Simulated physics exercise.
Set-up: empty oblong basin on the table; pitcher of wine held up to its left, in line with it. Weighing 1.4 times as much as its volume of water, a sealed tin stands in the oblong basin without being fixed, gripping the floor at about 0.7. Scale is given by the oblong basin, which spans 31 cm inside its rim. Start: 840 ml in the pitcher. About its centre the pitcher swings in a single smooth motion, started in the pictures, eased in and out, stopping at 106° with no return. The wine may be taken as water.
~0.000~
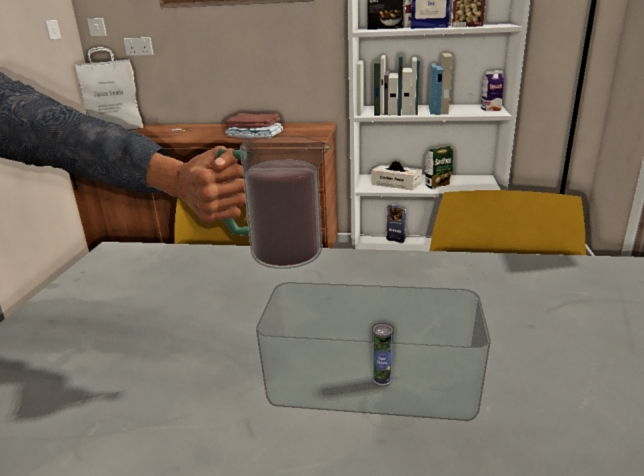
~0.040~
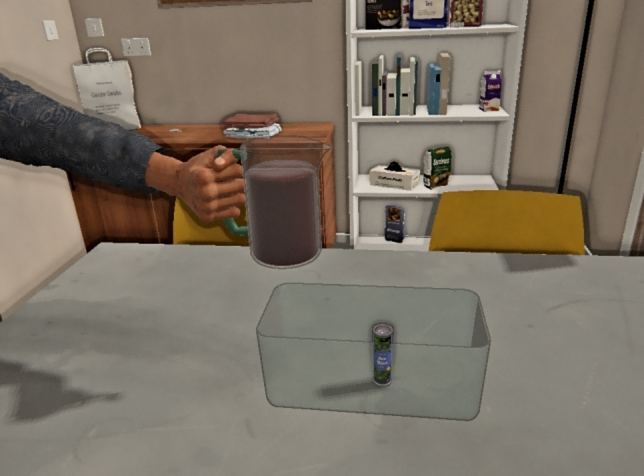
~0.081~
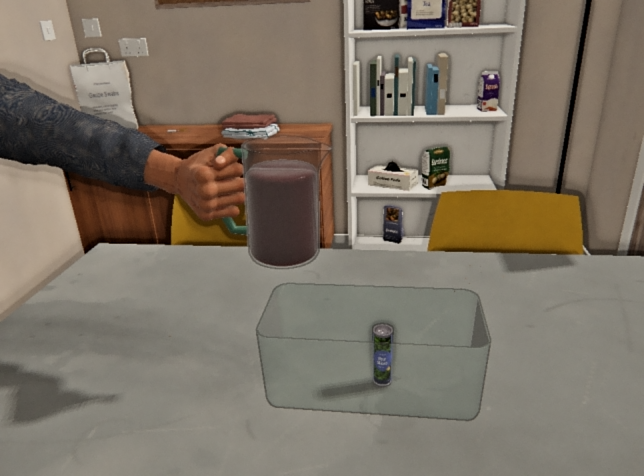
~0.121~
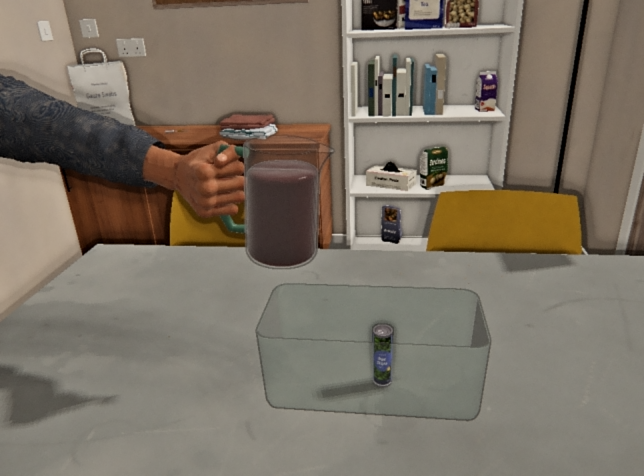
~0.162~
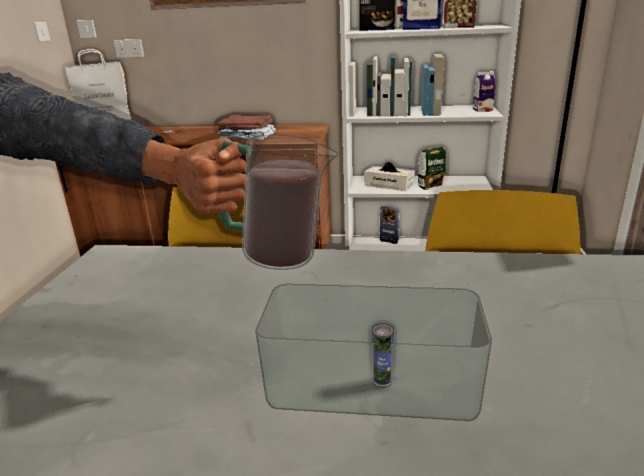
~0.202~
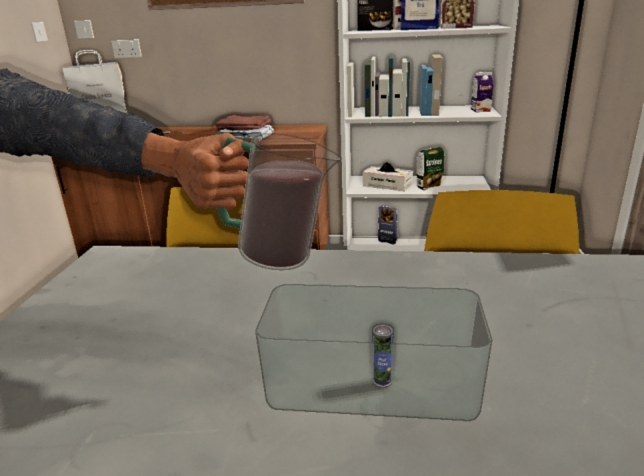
A hand slowly tilts a pitcher of dark liquid rightward above a clear basin holding a tin.
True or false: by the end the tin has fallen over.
False.
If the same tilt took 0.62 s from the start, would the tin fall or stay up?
Then the tin does not tip.
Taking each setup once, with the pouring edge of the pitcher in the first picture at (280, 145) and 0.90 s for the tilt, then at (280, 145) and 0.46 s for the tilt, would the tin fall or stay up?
In the first try it comes down; in the second it comes down.
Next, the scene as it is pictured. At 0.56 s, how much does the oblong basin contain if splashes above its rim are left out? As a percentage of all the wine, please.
Near 0 in a hundred.
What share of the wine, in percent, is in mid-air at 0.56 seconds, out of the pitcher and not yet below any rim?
Estimate: About 10 % of all of it.
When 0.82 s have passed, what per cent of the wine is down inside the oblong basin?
Some 32 percent.
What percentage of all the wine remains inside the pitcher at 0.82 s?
Close to 44 percent of the total.
After 0.56 s the tilt is 73° and 90 per cent is still to pour; the tin stands where it began.
After 0.82 s the tilt is 104° and 44 per cent is still to pour; the tin stands where it began.
After 1.10 s the tilt is 106° and 8 per cent is still to pour; the tin stands where it began.
After 1.40 s the tilt is 106° and 0 per cent is still to pour; the tin stands where it began.
In the end the tin stands where it began.
